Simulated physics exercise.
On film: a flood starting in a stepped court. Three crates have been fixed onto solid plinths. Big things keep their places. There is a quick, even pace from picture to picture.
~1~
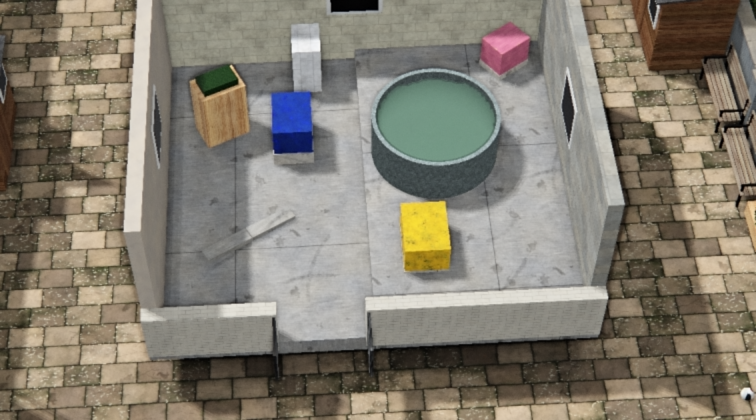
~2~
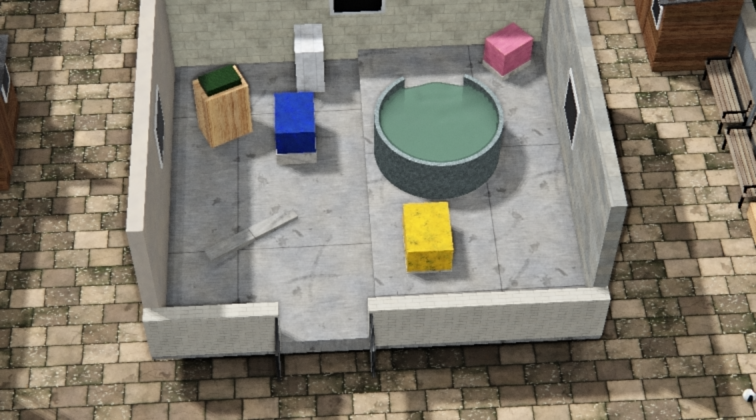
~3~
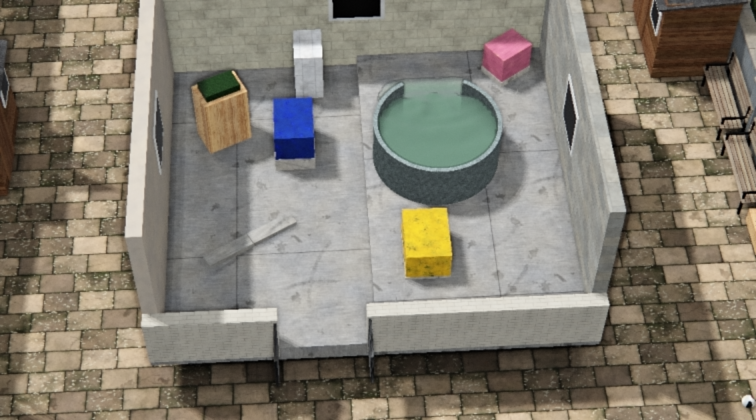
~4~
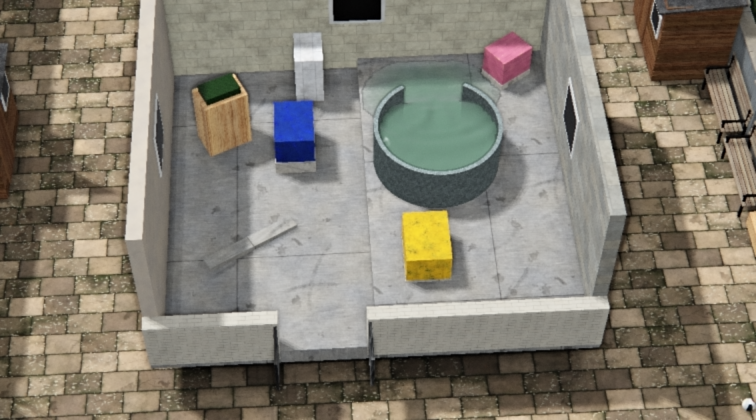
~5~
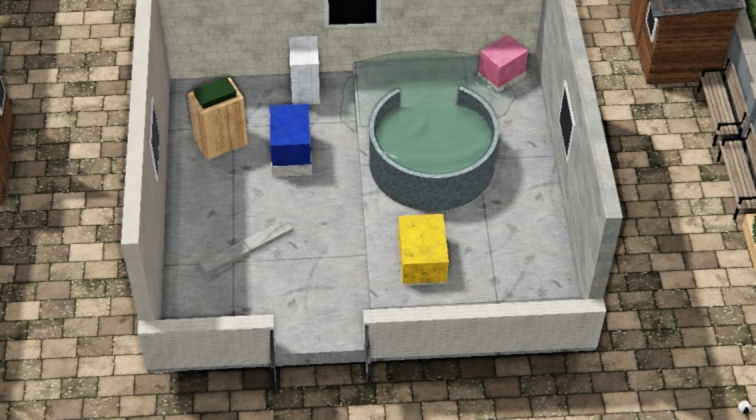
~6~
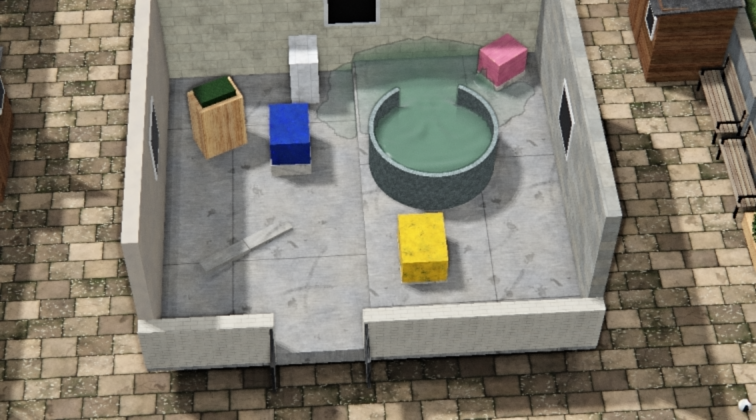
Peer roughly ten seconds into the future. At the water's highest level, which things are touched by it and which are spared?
The yellow crate is lapped by the water. The blue crate is left alone by the water. The pink crate is lapped by the water.
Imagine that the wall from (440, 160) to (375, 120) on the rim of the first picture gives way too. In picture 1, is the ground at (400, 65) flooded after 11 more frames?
Answer: Clear.
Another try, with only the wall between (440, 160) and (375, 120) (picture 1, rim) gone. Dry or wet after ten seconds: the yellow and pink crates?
Log: Yellow crate is doused; pink crate stays clear.
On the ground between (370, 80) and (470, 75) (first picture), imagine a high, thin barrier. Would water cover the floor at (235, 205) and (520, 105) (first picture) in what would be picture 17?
In order, I'd call them bare and inundated.
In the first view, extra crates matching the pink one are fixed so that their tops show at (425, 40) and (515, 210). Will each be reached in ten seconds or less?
For the first position it is reached; for the second it is reached.
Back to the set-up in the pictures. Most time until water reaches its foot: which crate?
The yellow one comes last.
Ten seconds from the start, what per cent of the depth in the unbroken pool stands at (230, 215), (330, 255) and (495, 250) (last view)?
About 6 per cent, then 10 per cent, then 8 per cent.
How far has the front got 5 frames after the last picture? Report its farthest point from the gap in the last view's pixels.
About at (219, 81).
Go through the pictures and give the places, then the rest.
Still water in the round pool at (436, 119), in the first frame.
The front is at a hidden place, out from the gap on the round pool's far side, in the second frame.
The front is at (388, 88), out from the gap on the round pool's far side, in the third frame.
Water pours out on the round pool's far side and has run to (471, 68), in the fourth frame.
Water pours out on the round pool's far side and has run to (358, 62), in the fifth frame.
Water pours out on the round pool's far side and has run to (335, 70), in the sixth frame.
A moment on, water covers 15 % of the floor; the yellow crate not reached, the blue crate water round its plinth, the pink crate water round its plinth.
Next, water covers 30 % of the floor; the yellow crate not reached, the blue crate water round its plinth, the pink crate water round its plinth.
Then, water covers 60 % of the floor; the yellow crate not reached, the blue crate water round its plinth, the pink crate water round its plinth.
Later, water covers 85 % of the floor; the yellow crate water round its plinth, the blue crate water round its plinth, the pink crate water round its plinth.
In the end, water covers 90 % of the floor; the yellow crate was topped, the blue crate stayed above the water, the pink crate was topped.
